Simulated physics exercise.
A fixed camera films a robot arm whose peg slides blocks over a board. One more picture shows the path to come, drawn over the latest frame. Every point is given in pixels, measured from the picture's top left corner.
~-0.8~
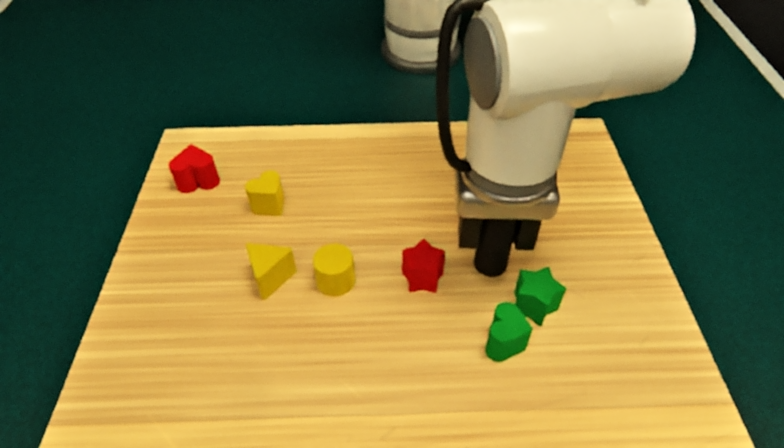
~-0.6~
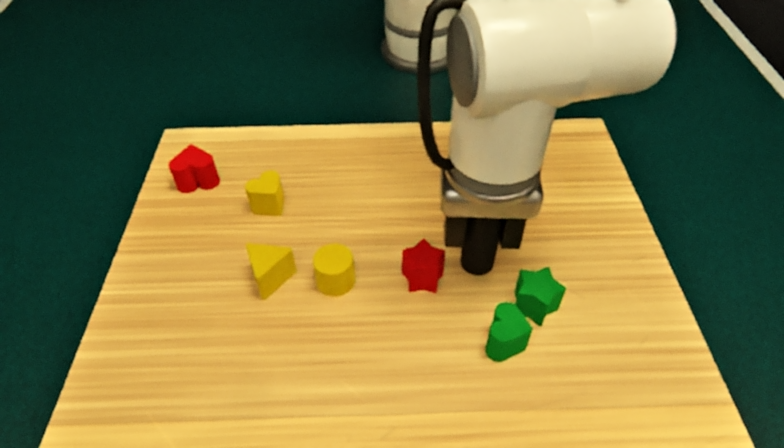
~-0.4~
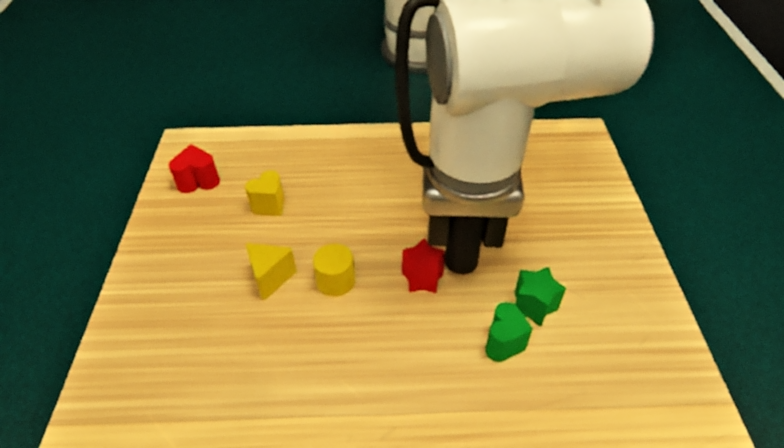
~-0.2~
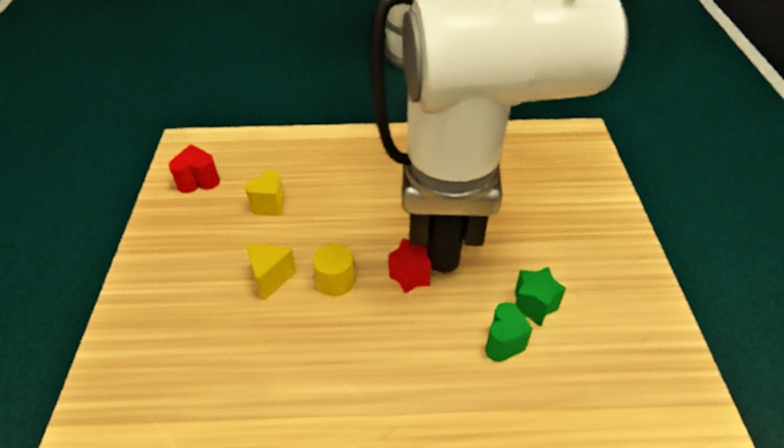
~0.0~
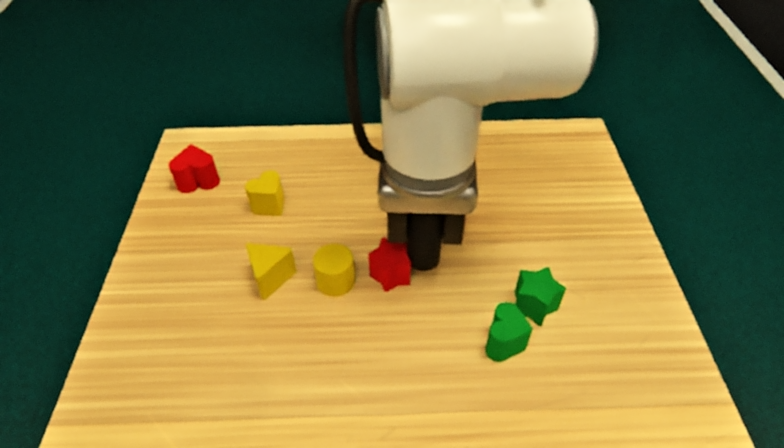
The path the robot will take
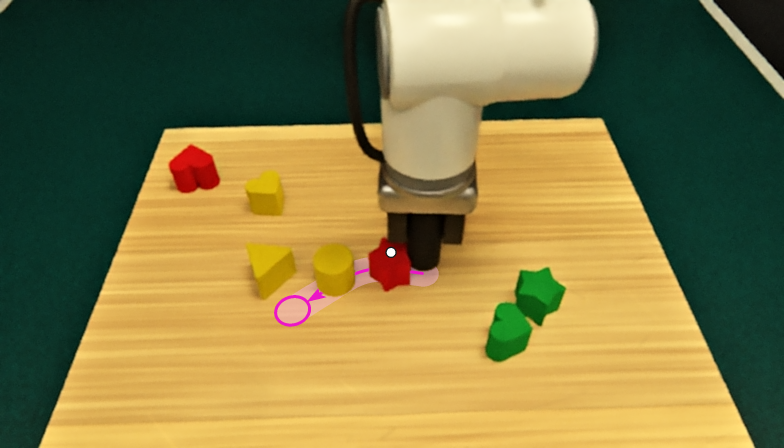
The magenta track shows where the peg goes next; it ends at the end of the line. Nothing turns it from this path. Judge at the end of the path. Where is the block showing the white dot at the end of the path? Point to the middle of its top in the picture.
The top centre is at (257, 279).
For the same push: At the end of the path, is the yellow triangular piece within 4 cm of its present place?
In short: Yes.
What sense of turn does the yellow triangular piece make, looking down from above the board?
Clockwise from above.
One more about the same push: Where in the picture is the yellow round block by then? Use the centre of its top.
The middle of the upper face of the yellow round block will lie at about (218, 288) in the picture.
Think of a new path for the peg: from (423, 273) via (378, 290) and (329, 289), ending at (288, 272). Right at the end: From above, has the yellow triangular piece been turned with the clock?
It seems not.
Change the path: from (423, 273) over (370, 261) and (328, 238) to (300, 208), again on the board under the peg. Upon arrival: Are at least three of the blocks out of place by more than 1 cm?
Final answer: No.
Path on the board, from (423, 273) over (376, 269) and (334, 285) to (293, 311); the dot is on the red star block.
What follows on the original path. One third of the way, peg (375, 254); yellow round block (306, 262); red star block (342, 248).
Two thirds of the way, peg (330, 272); yellow triangular piece (243, 254); yellow round block (261, 276); red star block (296, 261).
At the end, peg (289, 296); yellow triangular piece (238, 253), turned 25° clockwise; yellow round block (218, 288); red star block (257, 279), turned 25° clockwise.
